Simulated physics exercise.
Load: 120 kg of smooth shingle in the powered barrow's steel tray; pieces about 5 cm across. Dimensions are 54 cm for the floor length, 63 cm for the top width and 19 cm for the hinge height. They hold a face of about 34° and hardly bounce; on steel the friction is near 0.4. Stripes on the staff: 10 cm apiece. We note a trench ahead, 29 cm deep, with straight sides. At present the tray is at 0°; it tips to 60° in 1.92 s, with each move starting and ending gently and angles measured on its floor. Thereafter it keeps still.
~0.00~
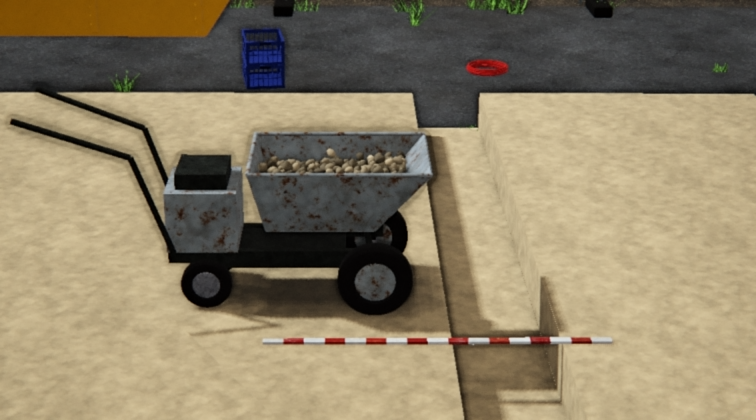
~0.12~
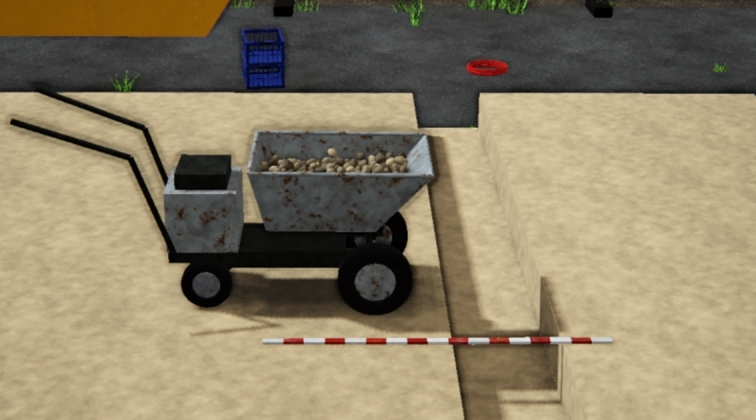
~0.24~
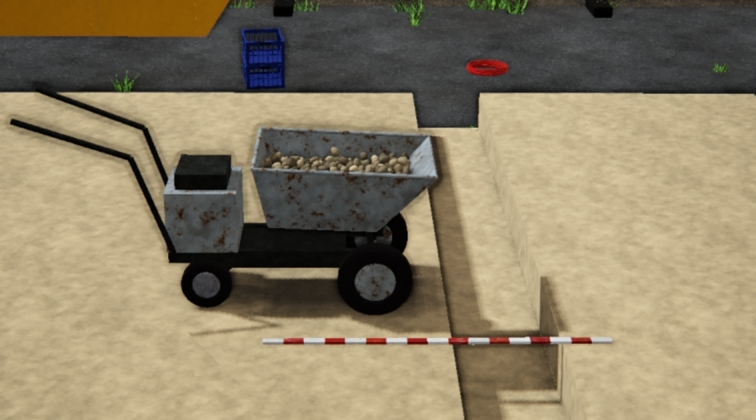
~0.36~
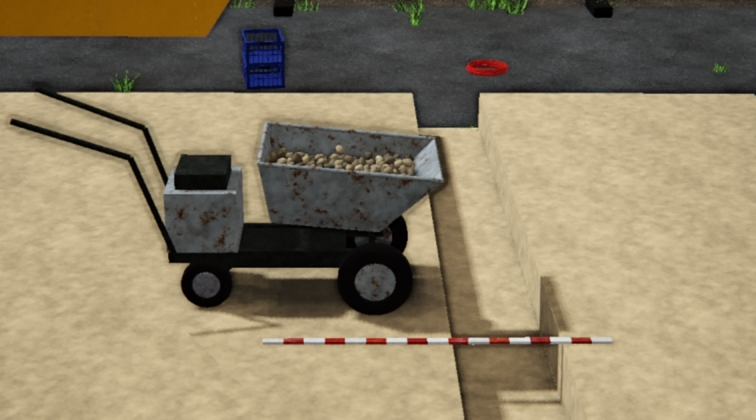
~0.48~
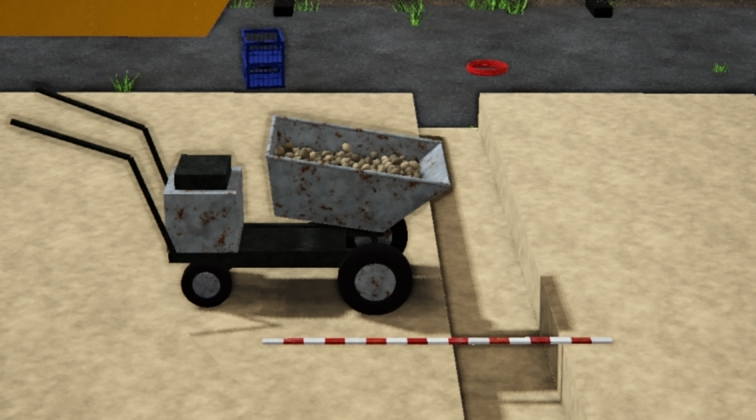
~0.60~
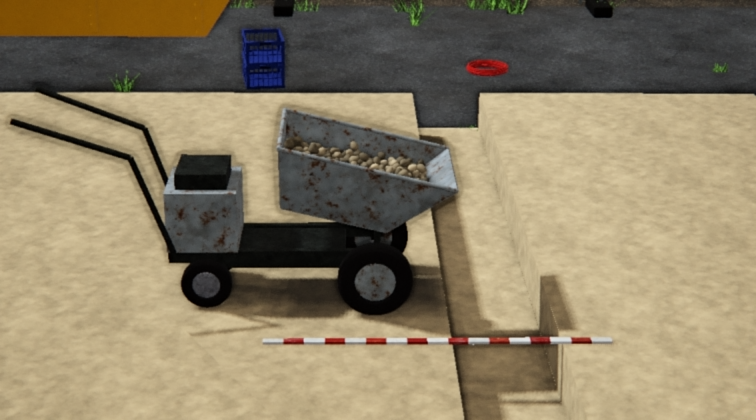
On sandy ground beside a straight-sided trench, a small dumper with a rusty grey tray of pale stones stands still while the tray gradually tilts toward the right, its rear rising above the chassis and the stones shifting slightly inside.
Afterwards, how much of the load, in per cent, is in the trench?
About 88 per cent.
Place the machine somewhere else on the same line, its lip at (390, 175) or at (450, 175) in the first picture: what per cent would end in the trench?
I'd expect close to 100 per cent at the first and 70 per cent at the second.
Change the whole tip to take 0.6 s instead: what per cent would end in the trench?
Then roughly 60 percent.
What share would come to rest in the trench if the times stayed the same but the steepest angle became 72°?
Some 90% would finish there.
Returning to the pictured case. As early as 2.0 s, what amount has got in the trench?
About 35 per cent by then.
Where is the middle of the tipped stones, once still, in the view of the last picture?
Roughly (516, 324), I'd say.
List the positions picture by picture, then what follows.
The tray is at 0°, its lip at (432, 175); the top of the load is at (364, 164), in the first frame.
The tray is at 1°, its lip at (433, 176); the top of the load is at (351, 163); the stones move at 0.1 m/s on average, in the second frame.
Lip at (437, 178), floor tilted 3°, highest stones at (339, 162); the stones move at 0.2 m/s on average, in the third frame.
The tray is at 6°, its lip at (443, 181); the top of the load is at (314, 160); the stones move at 0.2 m/s on average, in the fourth frame.
Lip at (450, 185), floor tilted 9°, highest stones at (295, 154); the stones move at 0.3 m/s on average, in the fifth frame.
Lip at (458, 191), floor tilted 14°, highest stones at (304, 148); the stones move at 0.3 m/s on average, in the sixth frame.
After 1.4 s the floor is at 51°; 100 % in the tray; the foremost stones are at (484, 222).
After 2.0 s the floor is at 60°; 62 % in the tray, 33 % in the trench, 5 % past the trench; the foremost stones are at (579, 282).
After 2.4 s the floor is at 60°; 37 % in the tray, 52 % in the trench, 12 % past the trench; the foremost stones are at (622, 283).
After 4.3 s the floor is at 60°; 0 % in the tray, 88 % in the trench, 12 % past the trench; the foremost stones are at (644, 277).
